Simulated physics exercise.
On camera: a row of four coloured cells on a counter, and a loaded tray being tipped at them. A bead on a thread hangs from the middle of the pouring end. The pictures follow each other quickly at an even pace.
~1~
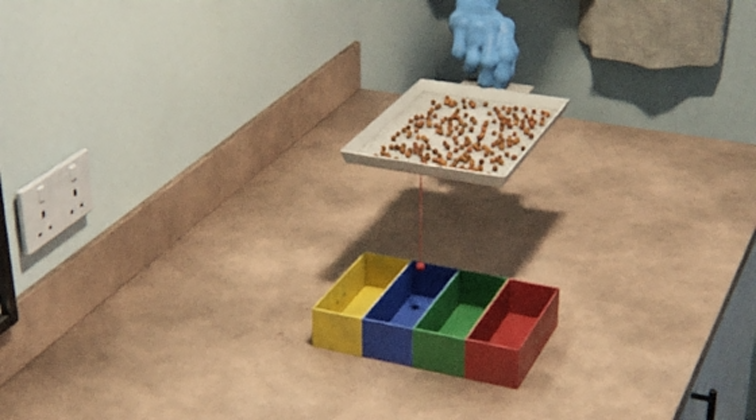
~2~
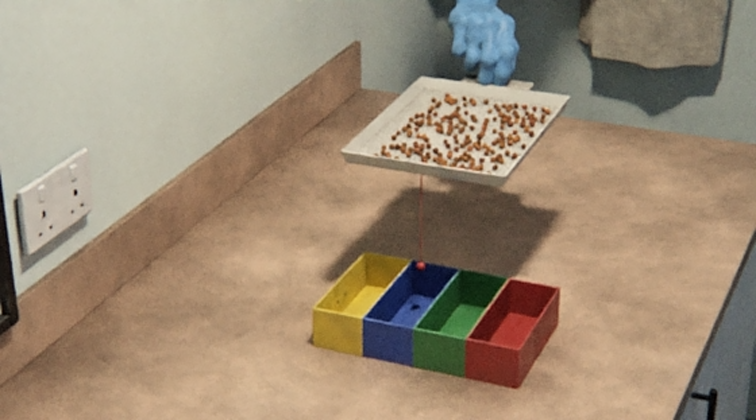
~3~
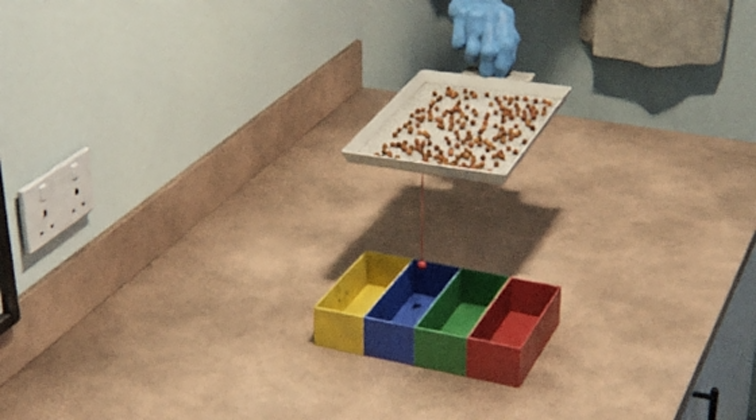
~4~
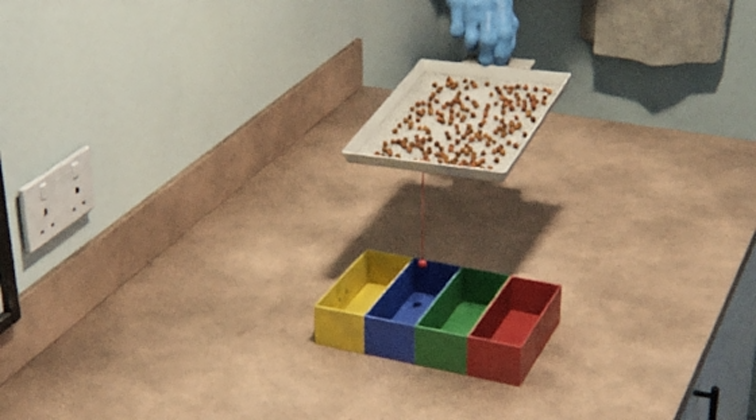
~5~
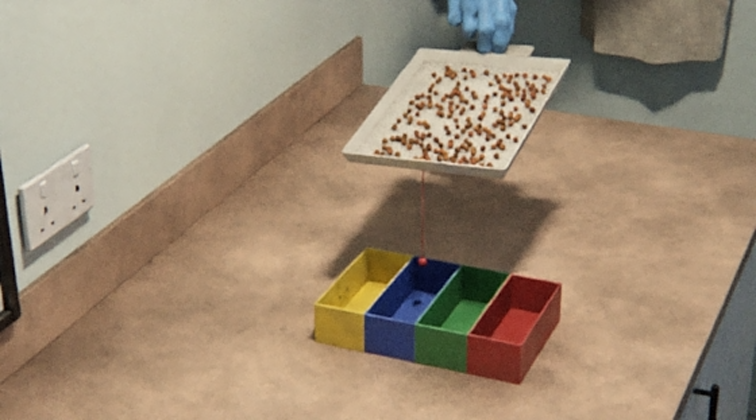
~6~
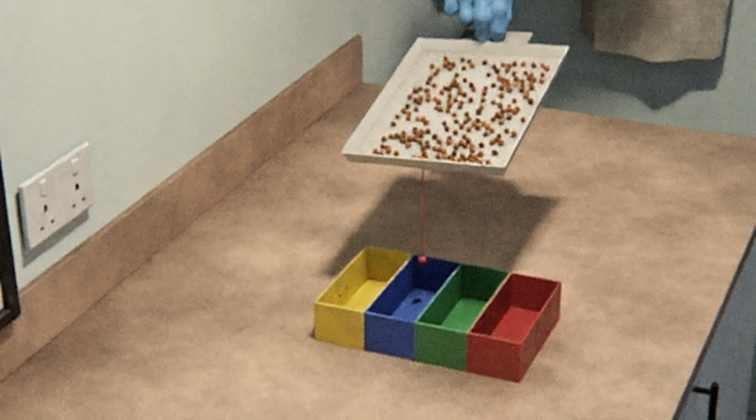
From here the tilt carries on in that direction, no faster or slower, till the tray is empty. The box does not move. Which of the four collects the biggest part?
The yellow one ends fullest.
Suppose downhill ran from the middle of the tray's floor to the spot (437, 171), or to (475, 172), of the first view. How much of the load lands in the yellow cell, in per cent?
In turn 10 and 0 in a hundred.
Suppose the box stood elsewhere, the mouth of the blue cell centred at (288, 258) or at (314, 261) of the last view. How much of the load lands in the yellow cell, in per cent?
In turn 0 and 0 in a hundred.
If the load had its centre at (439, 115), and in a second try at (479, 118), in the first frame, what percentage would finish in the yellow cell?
In turn 50 and 60 in a hundred.
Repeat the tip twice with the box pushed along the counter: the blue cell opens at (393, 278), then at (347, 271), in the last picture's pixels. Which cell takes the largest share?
In turn: The yellow one; the cell in blue.
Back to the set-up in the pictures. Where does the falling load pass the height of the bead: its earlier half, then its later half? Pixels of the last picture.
Around (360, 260) and then (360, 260).
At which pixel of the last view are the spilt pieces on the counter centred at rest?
Around (304, 297).
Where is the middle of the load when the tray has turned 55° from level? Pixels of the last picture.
Around (395, 155).
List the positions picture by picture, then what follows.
The first picture shows corners of the pouring end (346, 150) and (502, 175), level; middle of the load (467, 139), cereal balls; bead on its thread (420, 267); yellow cell (337, 328); blue cell (387, 339); green cell (439, 349); red cell (492, 360).
The second picture shows corners of the pouring end (346, 150) and (502, 174), level; middle of the load (468, 137).
The third picture shows corners of the pouring end (347, 150) and (503, 172), tipped barely, lowest at the left corner; middle of the load (469, 133).
The fourth picture shows corners of the pouring end (347, 150) and (503, 170), tipped a little, lowest at the left corner; middle of the load (469, 126).
The fifth picture shows corners of the pouring end (347, 150) and (502, 167), tipped a little, lowest at the left corner; middle of the load (468, 120).
The sixth picture shows corners of the pouring end (346, 150) and (501, 164), tipped a little, lowest at the left corner; middle of the load (467, 114); yellow cell (339, 322); blue cell (389, 332); green cell (441, 343); red cell (494, 354).
Just after the last frame, tray tipped steeply; almost all on the tray; just a few in the yellow cell; just a few in the blue cell; about a tenth falling or outside the box.
A moment on, tray tipped right over; roughly half on the tray; about a tenth in the yellow cell; just a few in the blue cell; roughly a third falling or outside the box.
Further on, tray tipped past a quarter turn; roughly half in the yellow cell; roughly a quarter in the blue cell; just a few in the green cell; roughly a third falling or outside the box.
When it is over, tray tipped past a quarter turn; roughly half in the yellow cell; roughly a quarter in the blue cell; just a few in the green cell; not one in the red cell; roughly a third outside the box.
